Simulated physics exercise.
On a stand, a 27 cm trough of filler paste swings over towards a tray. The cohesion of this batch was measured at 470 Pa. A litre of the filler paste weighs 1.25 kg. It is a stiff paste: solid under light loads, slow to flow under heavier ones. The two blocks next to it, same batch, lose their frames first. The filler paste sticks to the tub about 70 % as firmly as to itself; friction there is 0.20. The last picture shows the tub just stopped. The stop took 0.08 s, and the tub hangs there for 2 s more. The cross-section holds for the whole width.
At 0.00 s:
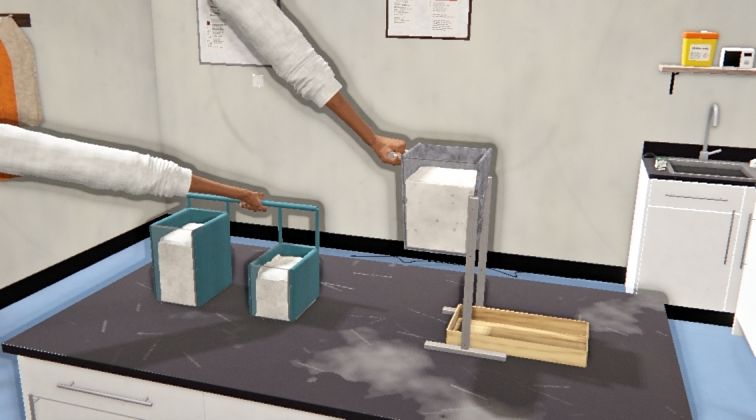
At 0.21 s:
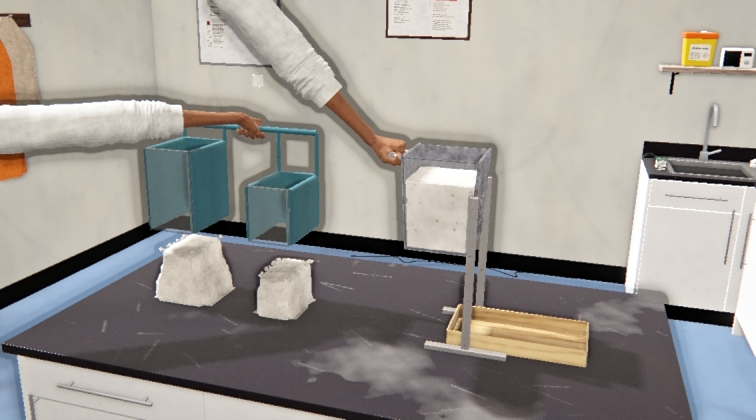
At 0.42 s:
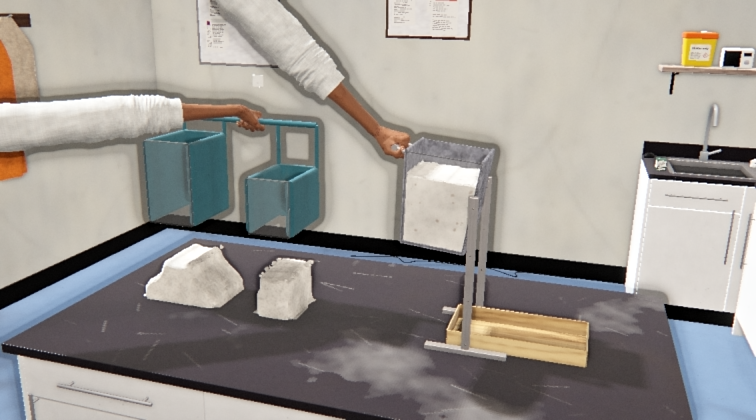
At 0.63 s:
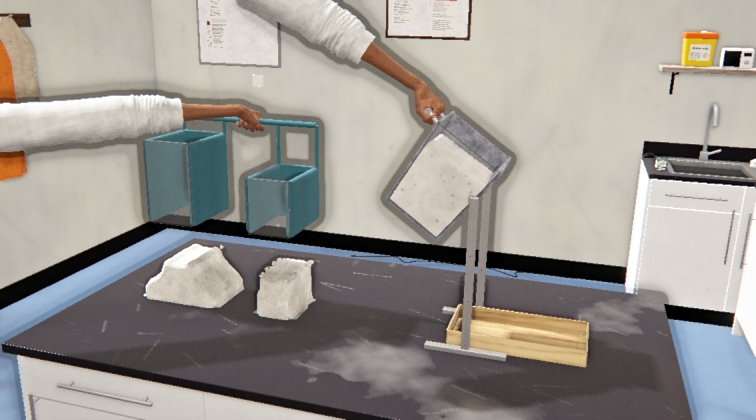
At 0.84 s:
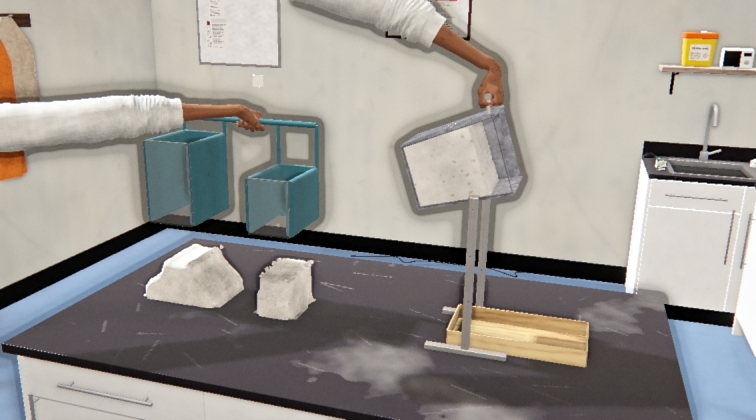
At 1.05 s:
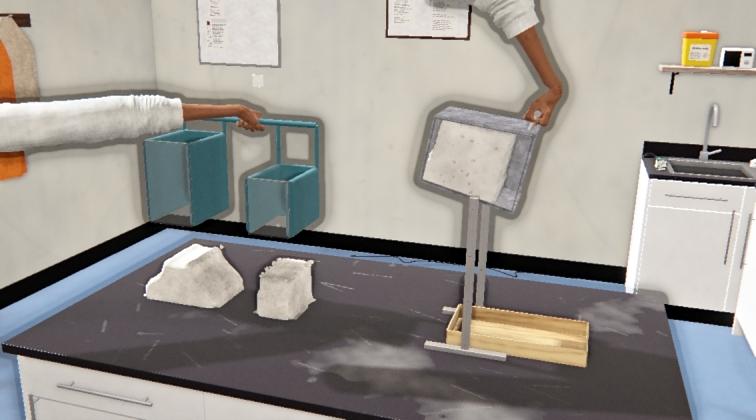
Two arms in white sleeves reach in from the left and top over a dark worktop in a pale-walled room with a sink at right, seen from slightly above by a still camera. One holds joined teal moulds of whitish paste, the other a grey tub of it at a stand beside a wooden tray. The moulds lift off two blocks, the left one slumps, then the tub tilts clockwise onto its side.
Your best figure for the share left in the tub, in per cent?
It comes to some 39 %.
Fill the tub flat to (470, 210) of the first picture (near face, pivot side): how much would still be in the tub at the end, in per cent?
In that case some 65 per cent.
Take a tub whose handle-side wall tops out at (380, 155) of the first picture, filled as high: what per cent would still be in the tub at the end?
It would be near 30 %.
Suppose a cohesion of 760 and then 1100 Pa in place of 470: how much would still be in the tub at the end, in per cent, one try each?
In that order: 100 %, 100 %.
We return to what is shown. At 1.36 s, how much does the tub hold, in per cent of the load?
Near 65 %.
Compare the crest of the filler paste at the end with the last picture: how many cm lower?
About 13 cm.
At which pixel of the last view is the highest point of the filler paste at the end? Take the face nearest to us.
Around (458, 168).
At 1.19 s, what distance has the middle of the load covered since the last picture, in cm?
About 5 cm.
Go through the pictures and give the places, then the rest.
The first frame shows handle-side rim at (404, 157), tilt 0 degrees; crest of the filler paste at (459, 185); block heights 22 cm, 15 cm (left to right).
The second frame shows handle-side rim at (404, 157), tilt 0 degrees; crest of the filler paste at (459, 185); block heights 19 cm, 14 cm (left to right).
The third frame shows handle-side rim at (408, 151), tilt 5 degrees; crest of the filler paste at (415, 176); block heights 15 cm, 14 cm (left to right).
The fourth frame shows handle-side rim at (441, 123), tilt 35 degrees; crest of the filler paste at (430, 148); block heights 15 cm, 14 cm (left to right).
The fifth frame shows handle-side rim at (494, 118), tilt 72 degrees; crest of the filler paste at (469, 129); block heights 15 cm, 14 cm (left to right).
The sixth frame shows handle-side rim at (534, 138), tilt 101 degrees; crest of the filler paste at (447, 122); block heights 15 cm, 14 cm (left to right).
After 1.19 s, the tub is at 101 degrees and holds 98 %.
After 1.36 s, the tub is at 101 degrees and holds 64 %.
After 1.53 s, the tub is at 101 degrees and holds 46 %.
After 1.70 s, the tub is at 101 degrees and holds 40 %.
After 3.05 s, the tub is at 101 degrees and holds 39 %.
